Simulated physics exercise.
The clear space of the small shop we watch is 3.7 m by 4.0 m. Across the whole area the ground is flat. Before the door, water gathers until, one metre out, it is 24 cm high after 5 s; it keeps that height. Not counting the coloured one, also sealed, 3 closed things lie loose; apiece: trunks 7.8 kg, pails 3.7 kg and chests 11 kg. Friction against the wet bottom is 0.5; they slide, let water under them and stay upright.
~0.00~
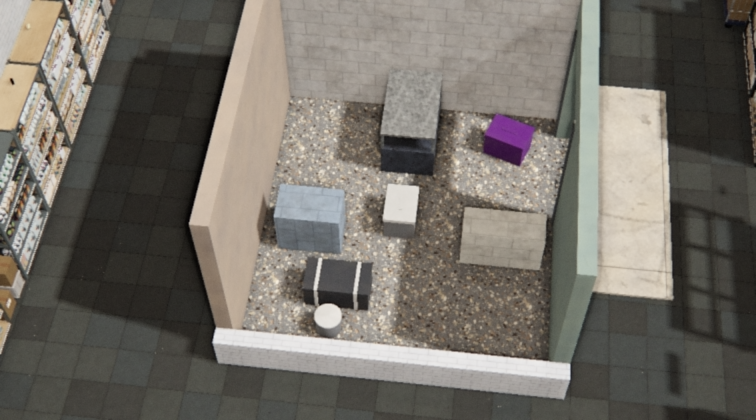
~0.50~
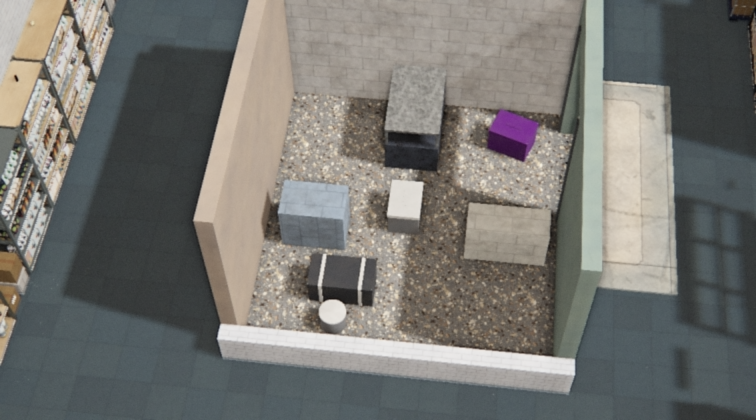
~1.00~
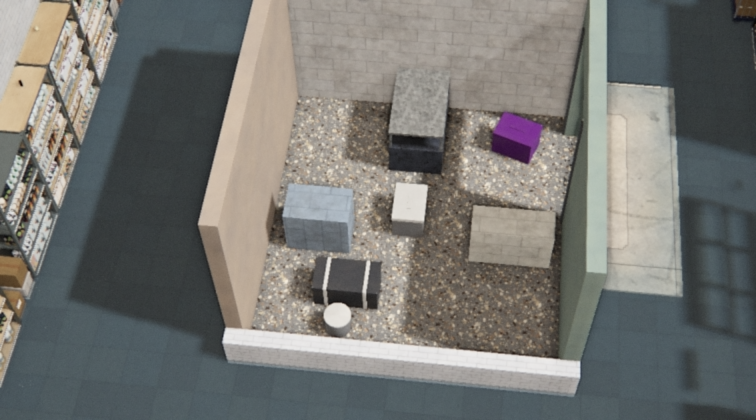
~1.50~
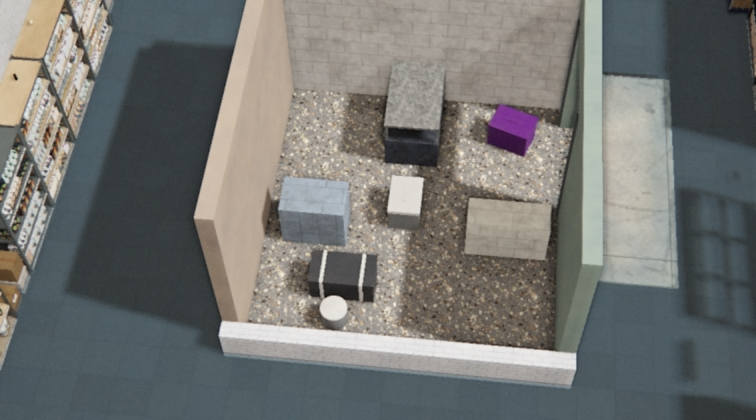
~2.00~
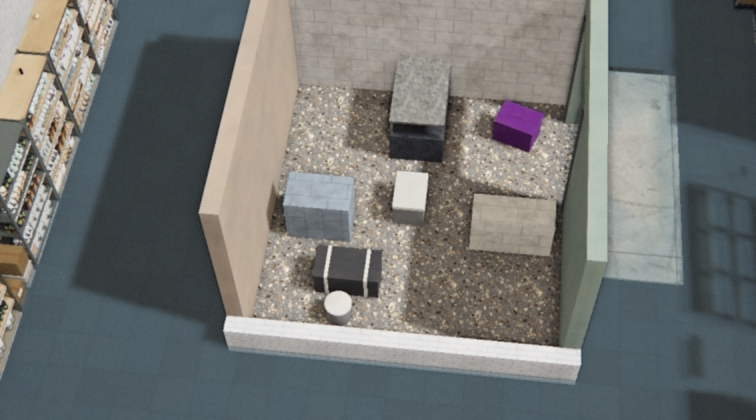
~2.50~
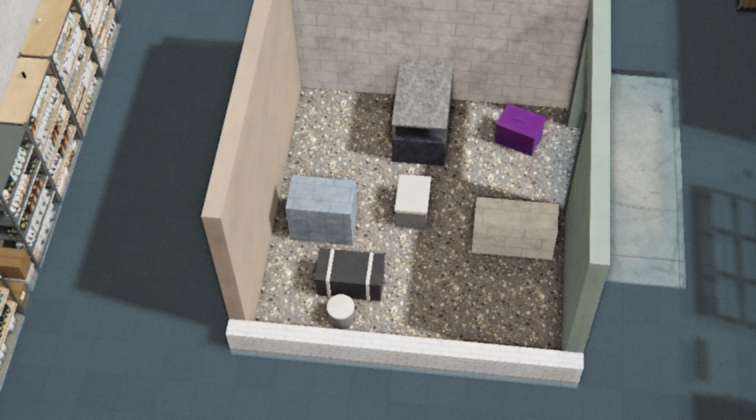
In the video, a small open-topped shop is seen from above, with boxes, a dark strapped chest, a pale pail and a purple chest resting on its pebbled floor; the objects stay still while the view shifts slightly.
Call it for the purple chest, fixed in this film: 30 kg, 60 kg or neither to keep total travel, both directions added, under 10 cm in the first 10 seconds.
60 kg only.
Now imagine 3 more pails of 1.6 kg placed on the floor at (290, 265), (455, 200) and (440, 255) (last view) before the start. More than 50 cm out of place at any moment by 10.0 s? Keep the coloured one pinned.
Note, in sequence: Exceeded, exceeded, exceeded.
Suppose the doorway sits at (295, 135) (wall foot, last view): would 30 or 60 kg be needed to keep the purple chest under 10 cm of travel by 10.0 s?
In that case the lower weight is enough.
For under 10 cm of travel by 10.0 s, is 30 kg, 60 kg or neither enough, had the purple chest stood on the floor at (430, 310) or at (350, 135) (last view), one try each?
Any load; any load.
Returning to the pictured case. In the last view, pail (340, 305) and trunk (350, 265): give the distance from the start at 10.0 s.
80 cm and 50 cm respectively.
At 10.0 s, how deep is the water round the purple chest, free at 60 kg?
Close to 17 cm deep.
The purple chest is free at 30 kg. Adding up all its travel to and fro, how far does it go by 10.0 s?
Roughly 100 cm.
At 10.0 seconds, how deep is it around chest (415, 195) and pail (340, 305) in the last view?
Some 12 cm at the first, some 15 cm at the second.
After 3.5 s the purple chest would be 0 cm from its start with 30 kg and 0 cm from its start with 60 kg; 4 cm of water round it then.
After 4.5 s the purple chest would be 0 cm from its start with 30 kg and 0 cm from its start with 60 kg; 5 cm of water round it then.
After 7.0 s the purple chest would be 39 cm from its start with 30 kg and 0 cm from its start with 60 kg; 13 cm of water round it then.
After 10.0 s the purple chest would be 46 cm from its start with 30 kg and 0 cm from its start with 60 kg; 17 cm of water round it then.
